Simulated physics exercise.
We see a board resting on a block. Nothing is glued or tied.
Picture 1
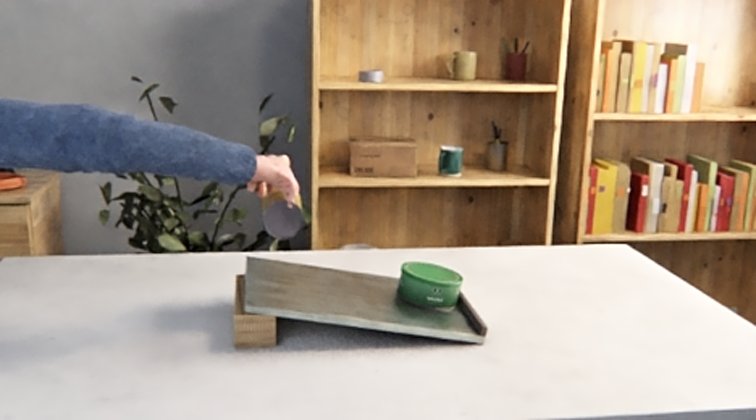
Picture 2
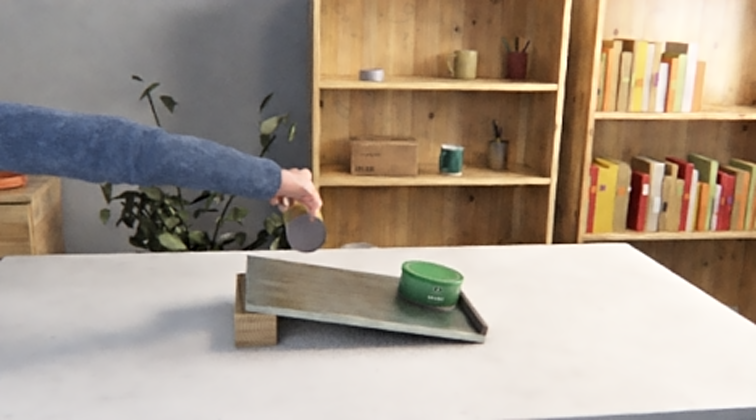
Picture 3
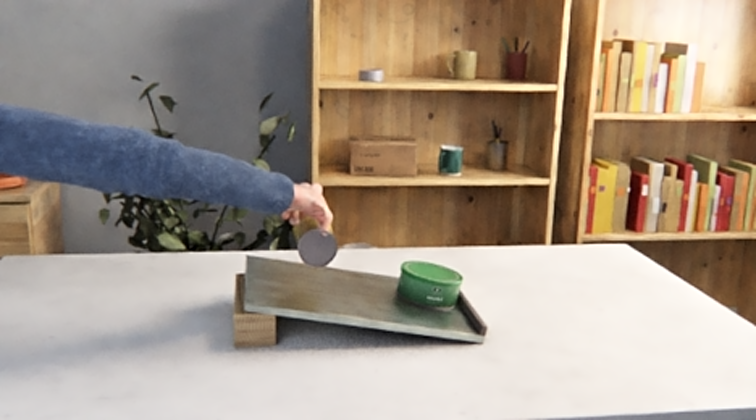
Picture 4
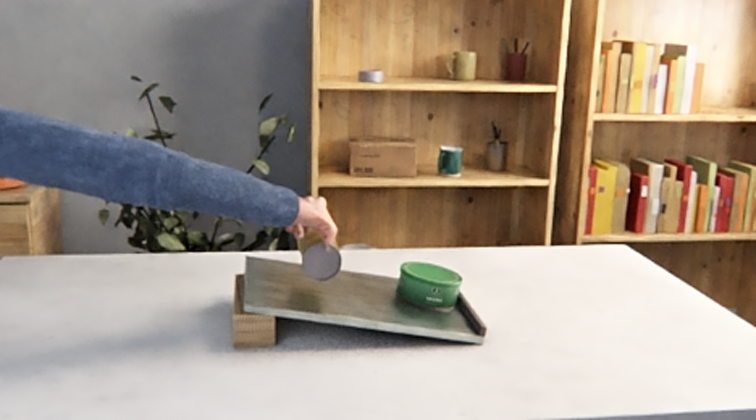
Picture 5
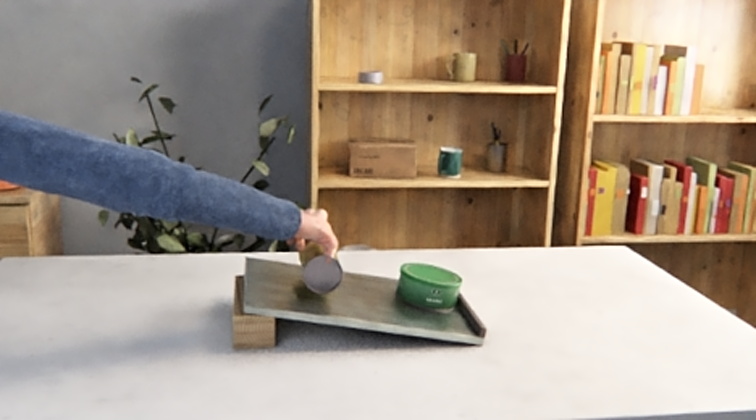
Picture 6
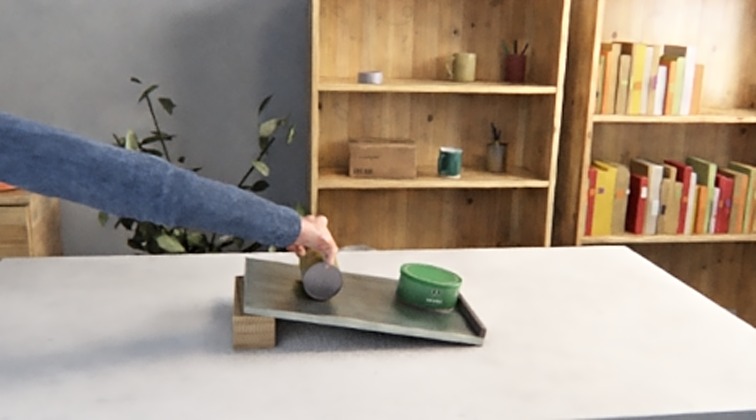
A hand lowering a round yellow tin onto a sloping board propped on a block, beside a still green tub.
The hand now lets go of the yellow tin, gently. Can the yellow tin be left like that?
It slides or rolls down.
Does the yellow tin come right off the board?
It is still on the board.
Then, 0.30 s after the last picture, yellow tin rolled a little near (331, 272).
Then, 0.50 s after the last picture, yellow tin rolled about its own width near (364, 277).
Then, 0.60 s after the last picture, yellow tin rolled well along near (385, 280).
At rest, moved from the start, yellow tin; green tub in place. Seen from the same camera at the end, yellow tin near (387, 281). The yellow tin runs down the board.
